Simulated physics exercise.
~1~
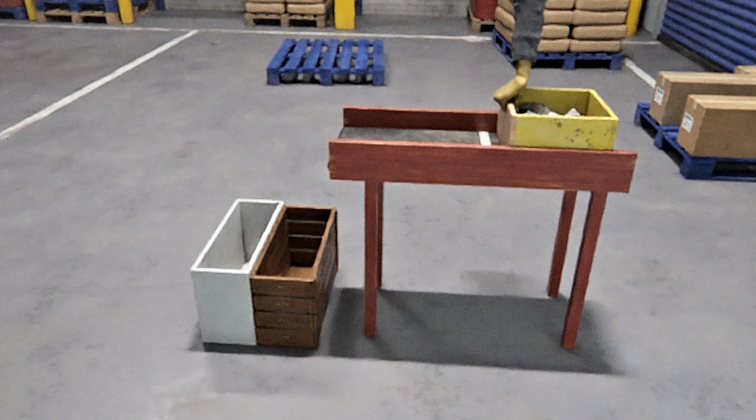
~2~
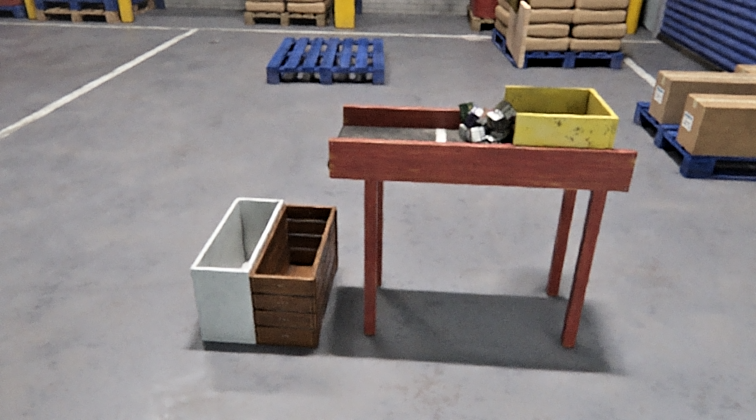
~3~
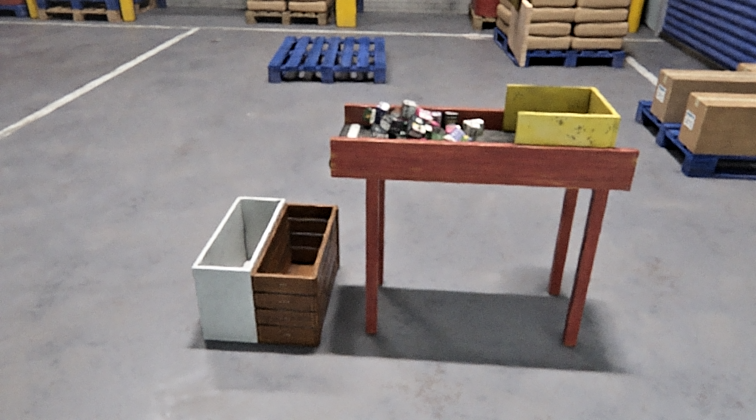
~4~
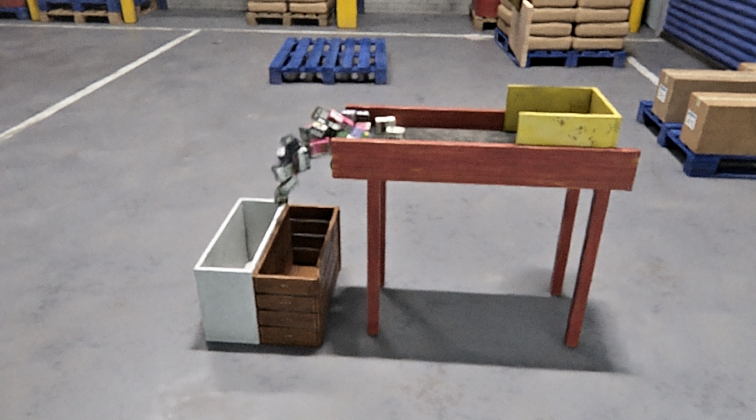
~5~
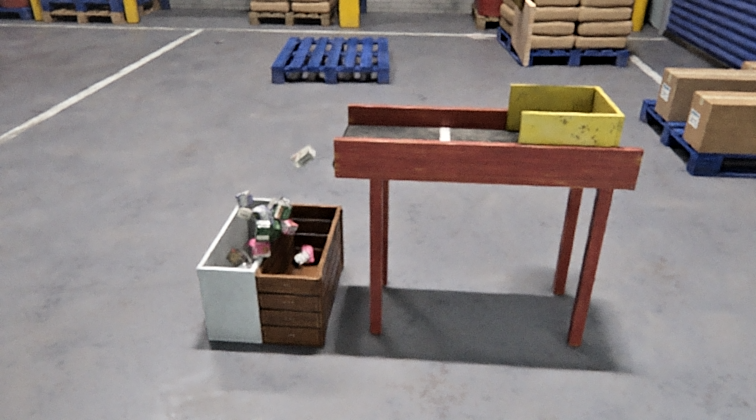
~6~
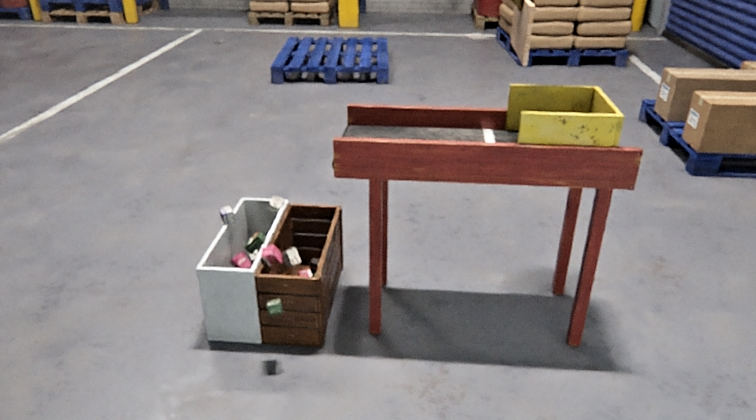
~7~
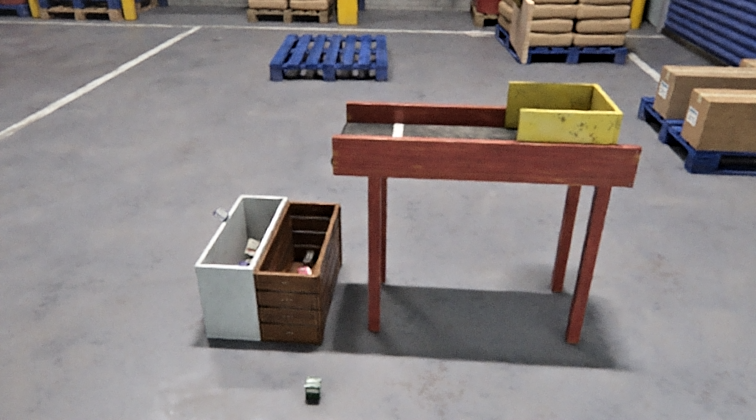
Small cartons slid out of a yellow pen once what looked like a gloved hand was gone, rode left along the belt and tumbled off its end, most landing in the white box, some in the wooden tote, with one on the floor in front.
